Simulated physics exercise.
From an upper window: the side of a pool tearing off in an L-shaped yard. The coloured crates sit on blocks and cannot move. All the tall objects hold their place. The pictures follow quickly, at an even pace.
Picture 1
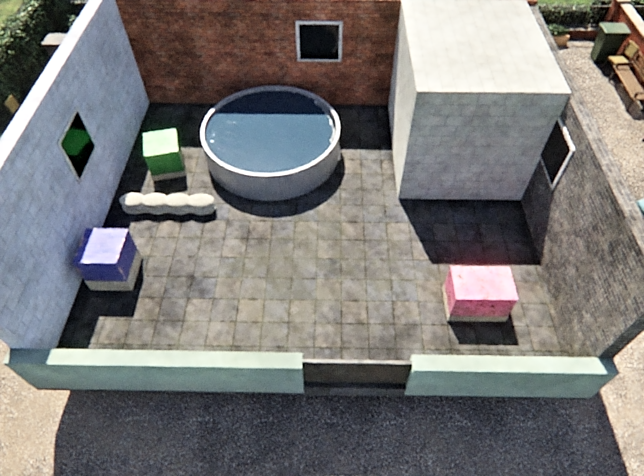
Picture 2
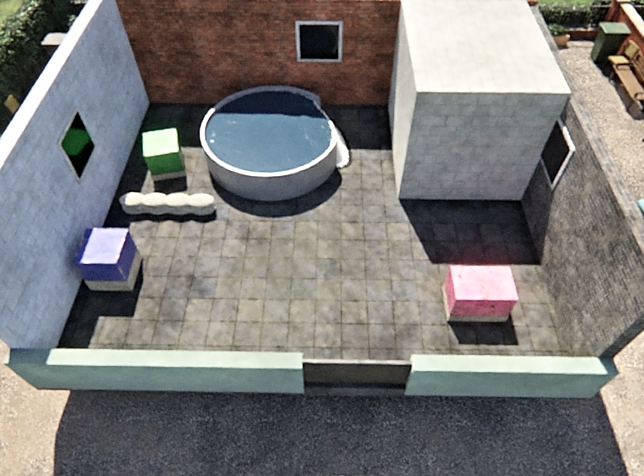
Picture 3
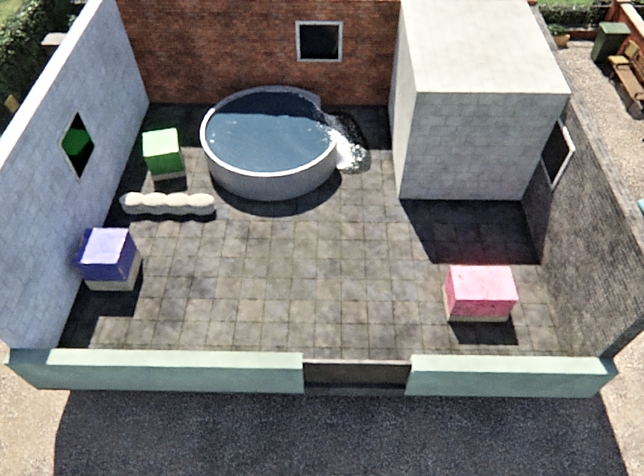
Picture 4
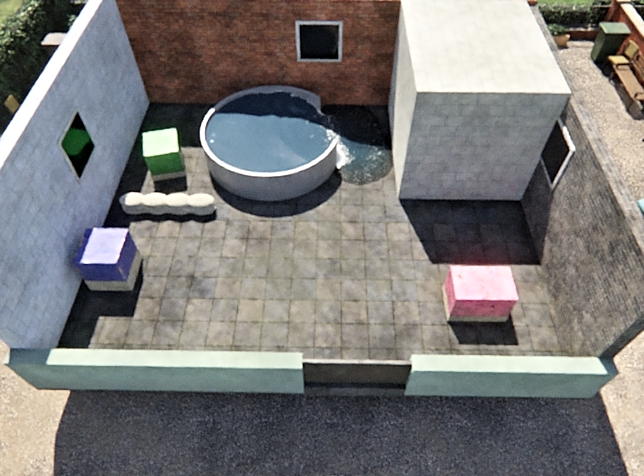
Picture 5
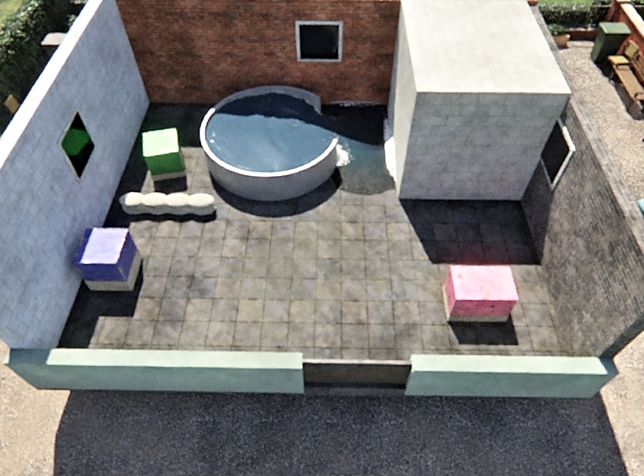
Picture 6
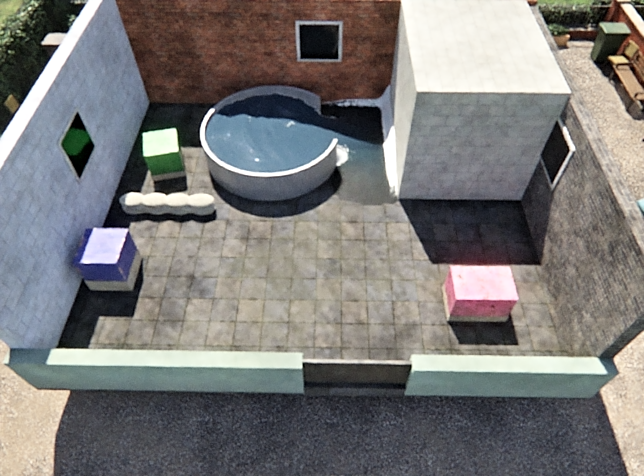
Water pouring from the torn right side of a round pool and spreading across a walled paved yard to the white block.
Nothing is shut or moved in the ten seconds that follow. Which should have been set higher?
The blue crate escapes dry; the pink crate escapes dry; the green crate escapes dry.
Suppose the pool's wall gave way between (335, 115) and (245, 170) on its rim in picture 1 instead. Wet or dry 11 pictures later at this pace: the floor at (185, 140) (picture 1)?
At that place: Dry.
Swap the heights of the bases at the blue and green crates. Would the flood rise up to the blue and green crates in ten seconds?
My reading: Blue ends up wet; green remains dry.
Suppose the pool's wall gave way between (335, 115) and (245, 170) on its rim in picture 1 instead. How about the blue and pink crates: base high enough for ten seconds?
In short: Blue keeps dry, pink takes water.
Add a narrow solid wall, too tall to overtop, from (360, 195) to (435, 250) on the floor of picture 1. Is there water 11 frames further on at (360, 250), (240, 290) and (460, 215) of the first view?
In turn: Dry, no water, under water.
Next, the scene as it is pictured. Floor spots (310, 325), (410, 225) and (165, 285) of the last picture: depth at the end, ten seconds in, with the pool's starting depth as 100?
Roughly 12, 4 and 14 per cent, in turn.
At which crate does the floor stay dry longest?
It is the blue one.
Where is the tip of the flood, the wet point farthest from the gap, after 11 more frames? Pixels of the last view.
Around (433, 296).
A moment on, water covers 10 % of the floor; the blue crate not reached, the pink crate not reached, the green crate not reached.
Next, water covers 25 % of the floor; the blue crate not reached, the pink crate water round its plinth, the green crate not reached.
Then, water covers 55 % of the floor; the blue crate not reached, the pink crate water round its plinth, the green crate not reached.
Later, water covers 80 % of the floor; the blue crate water round its plinth, the pink crate water round its plinth, the green crate water round its plinth.
In the end, water covers 100 % of the floor; the blue crate stayed above the water, the pink crate stayed above the water, the green crate stayed above the water.
